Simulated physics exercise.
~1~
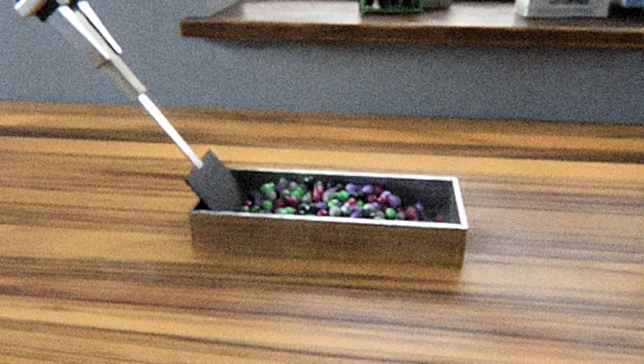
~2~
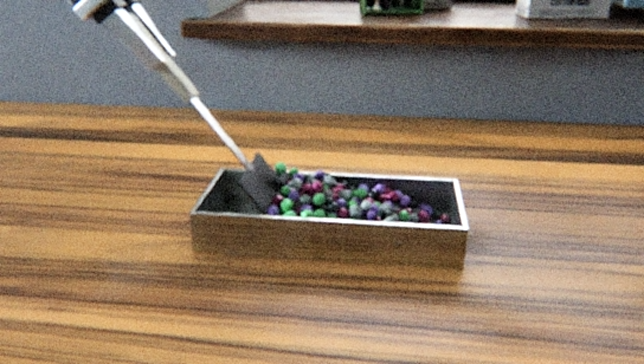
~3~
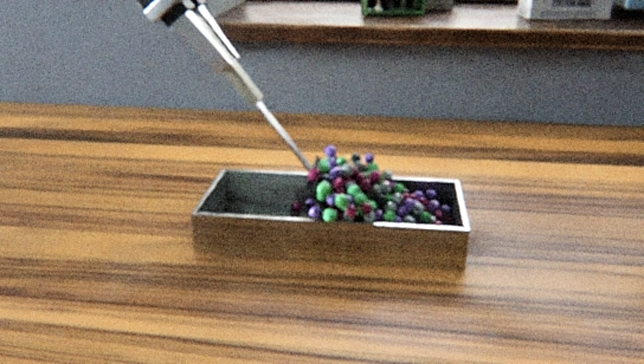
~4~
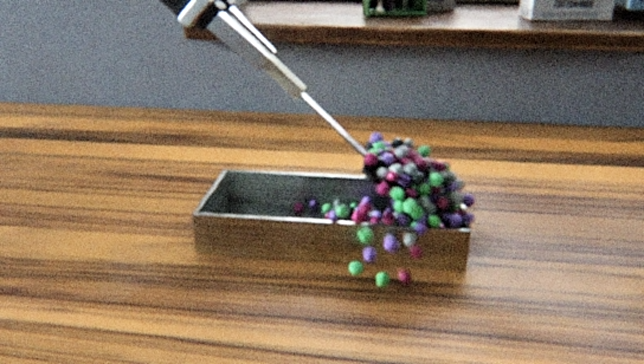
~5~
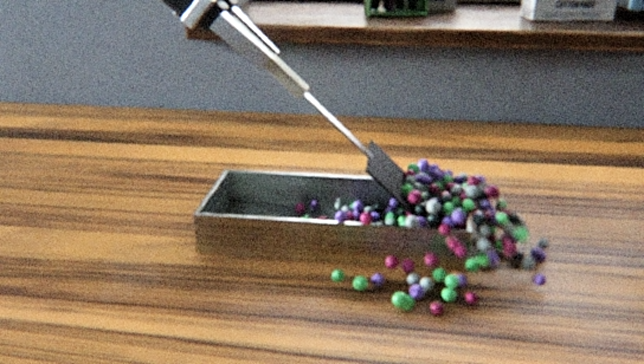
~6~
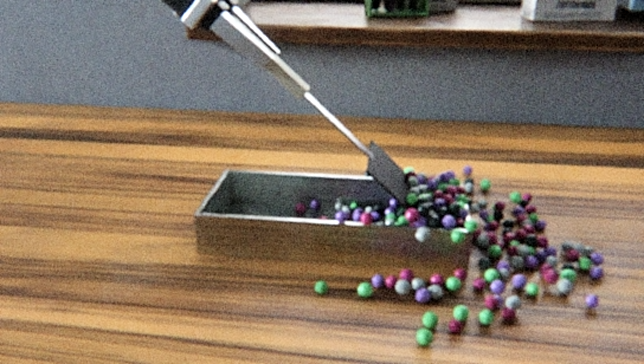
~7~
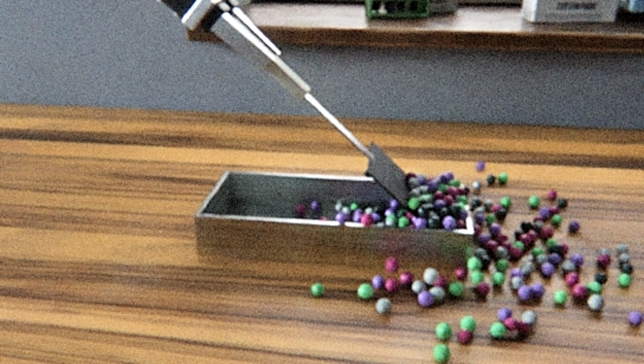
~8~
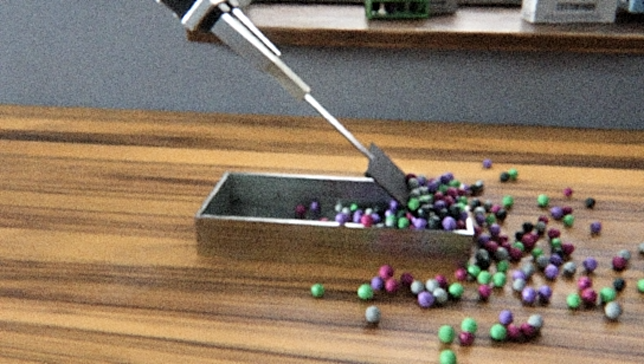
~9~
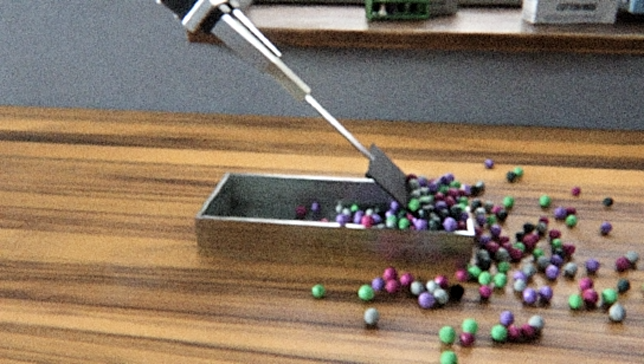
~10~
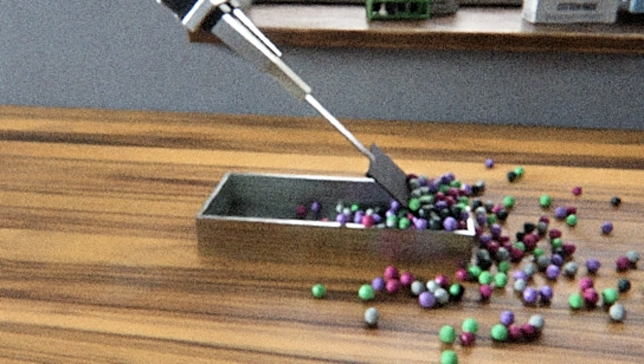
A robot arm pushes colourful balls right along a trough, spilling many onto the table.
